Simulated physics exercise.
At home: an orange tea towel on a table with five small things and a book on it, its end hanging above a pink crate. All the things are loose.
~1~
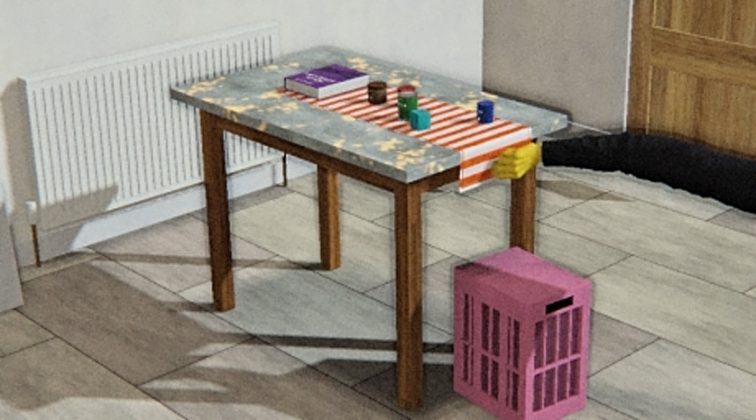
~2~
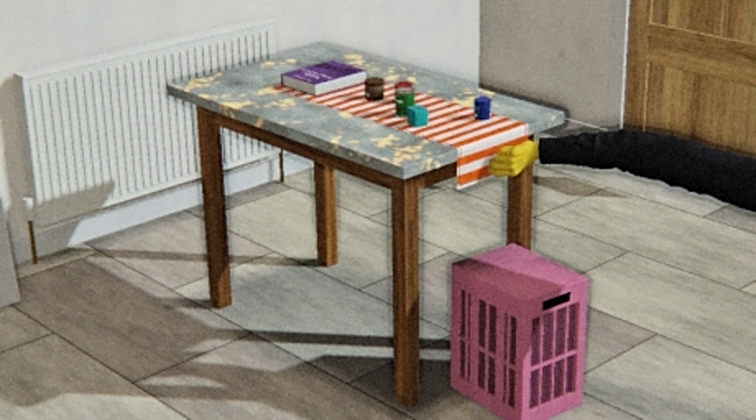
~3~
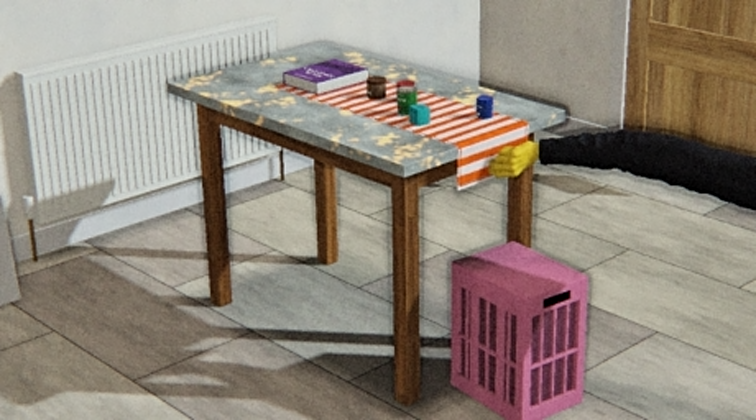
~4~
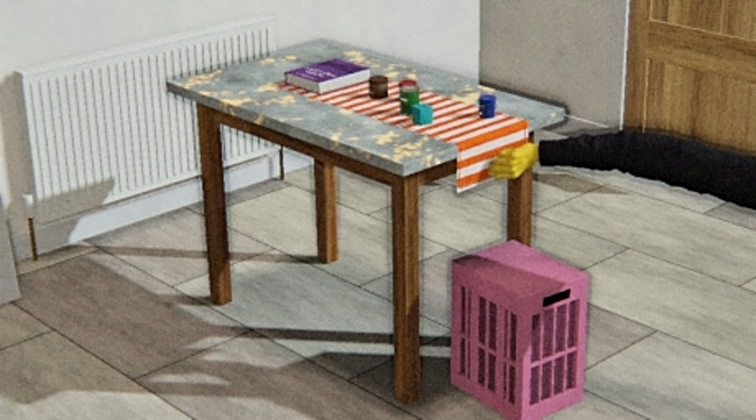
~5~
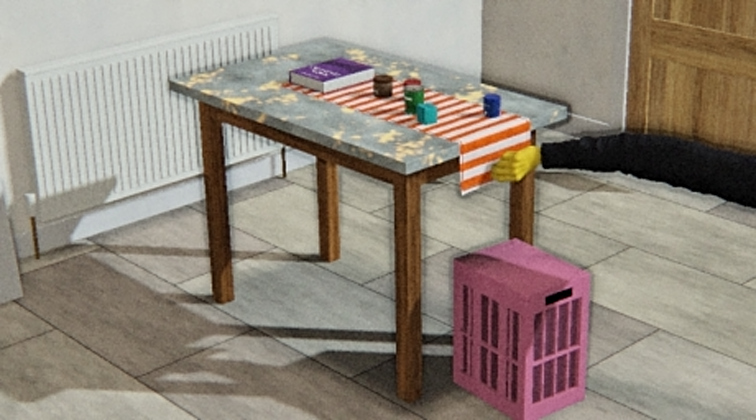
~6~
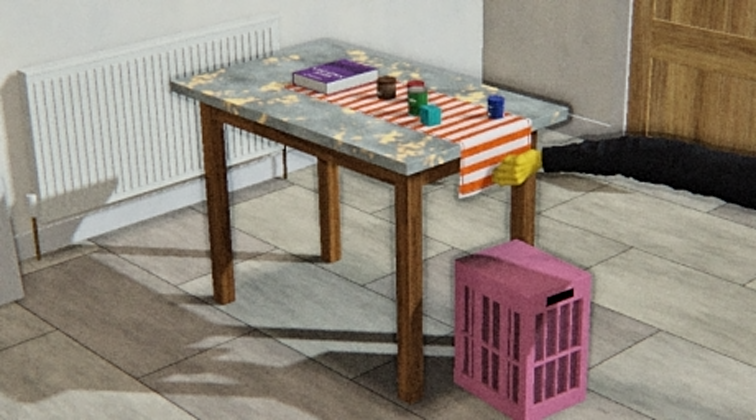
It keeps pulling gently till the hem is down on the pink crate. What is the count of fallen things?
It carries off two.
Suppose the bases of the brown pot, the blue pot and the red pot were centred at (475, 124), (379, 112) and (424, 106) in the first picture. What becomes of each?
The brown pot goes over; the blue pot survives; the red pot keeps its place on top.
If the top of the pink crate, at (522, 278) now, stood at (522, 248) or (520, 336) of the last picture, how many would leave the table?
Then 1 and 4.
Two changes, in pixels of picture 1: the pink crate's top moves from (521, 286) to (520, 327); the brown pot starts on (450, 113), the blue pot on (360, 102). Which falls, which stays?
The brown pot goes over, the blue pot stays on.
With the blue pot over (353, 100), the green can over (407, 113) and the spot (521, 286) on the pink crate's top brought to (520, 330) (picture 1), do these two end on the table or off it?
The blue pot keeps its place on top; the green can is carried off.
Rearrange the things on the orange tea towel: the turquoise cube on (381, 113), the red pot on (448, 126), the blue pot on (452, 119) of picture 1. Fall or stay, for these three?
The turquoise cube remains up, the red pot comes down, the blue pot comes down.
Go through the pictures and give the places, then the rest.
The first picture shows hem (460, 192); blue pot (486, 103); turquoise cube (420, 112); green can (408, 94); red pot (406, 88); brown pot (377, 84); top of the crate (521, 286).
The second picture shows hem (457, 189); blue pot (483, 99).
The third picture shows hem (458, 190); turquoise cube (420, 107).
The fourth picture shows hem (457, 192); green can (409, 88); top of the crate (518, 279).
The fifth picture shows hem (462, 195); red pot (412, 82).
The sixth picture shows hem (459, 198); blue pot (496, 98); turquoise cube (431, 107); green can (418, 89); red pot (416, 83); brown pot (386, 79).
A little later, hem near (496, 199); all still up.
Next, hem near (497, 232); blue pot gone.
Later still, hem on the crate; blue pot and turquoise cube gone.
When it is over, hem on the crate; blue pot and turquoise cube gone. The answer is two.
